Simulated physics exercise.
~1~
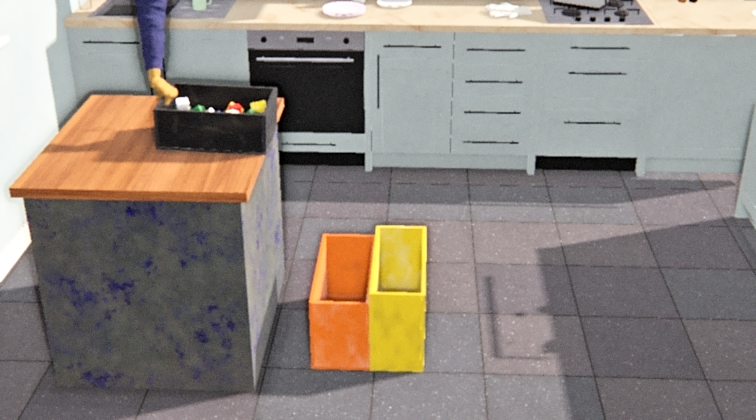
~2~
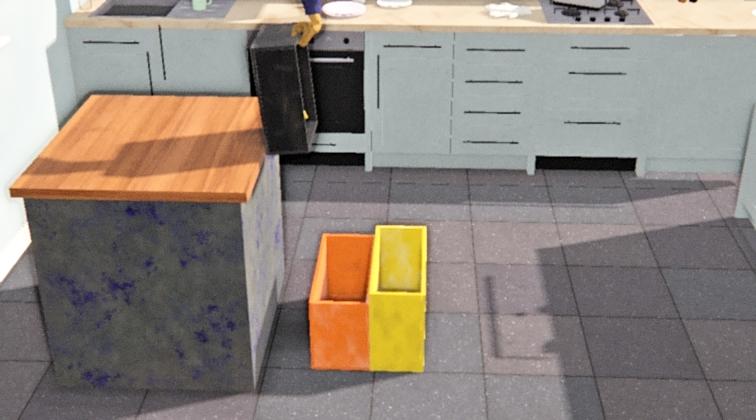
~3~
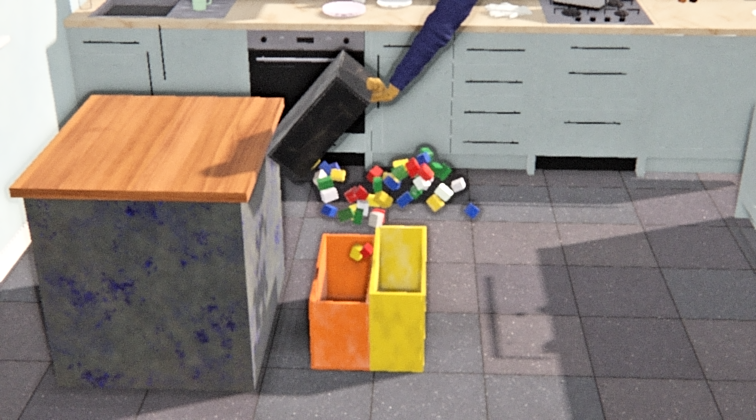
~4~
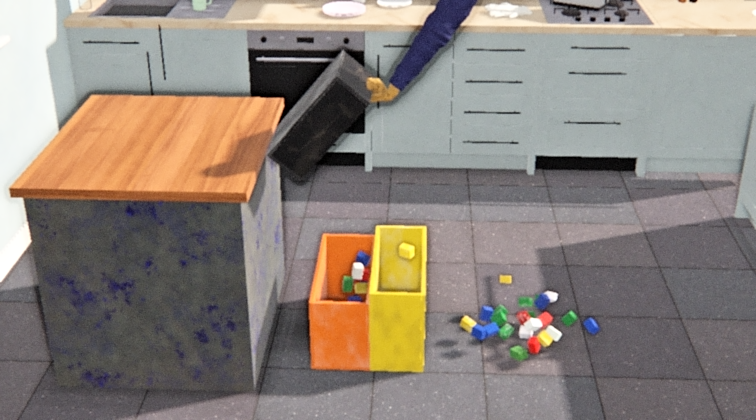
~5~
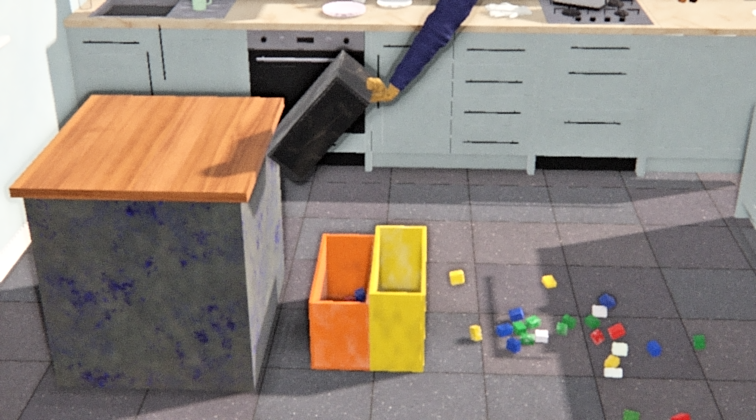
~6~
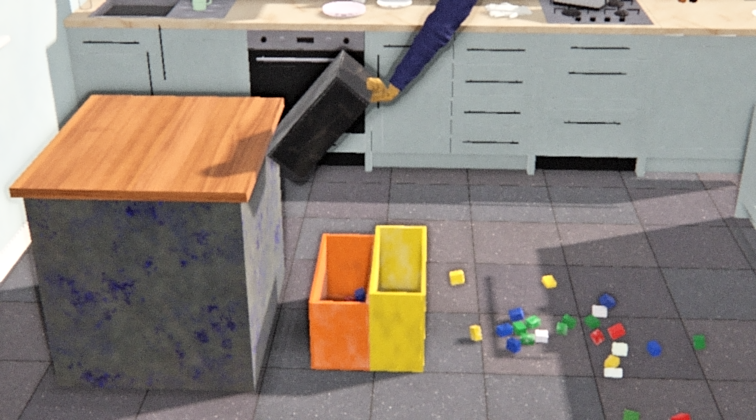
An arm in a dark blue sleeve and tan glove reaches to a black crate of colourful toy bricks on a wood-topped bench at the left of a kitchen, seen from above and in front. An orange tub and a yellow trough stand side by side on the grey tiled floor to the right. The arm moves the crate right, off the bench top, and tips it steeply. The bricks pour out in a loose cluster, some dropping into both containers and many flying beyond. The crate stays tilted, while scattered bricks settle on the floor right of the yellow trough.
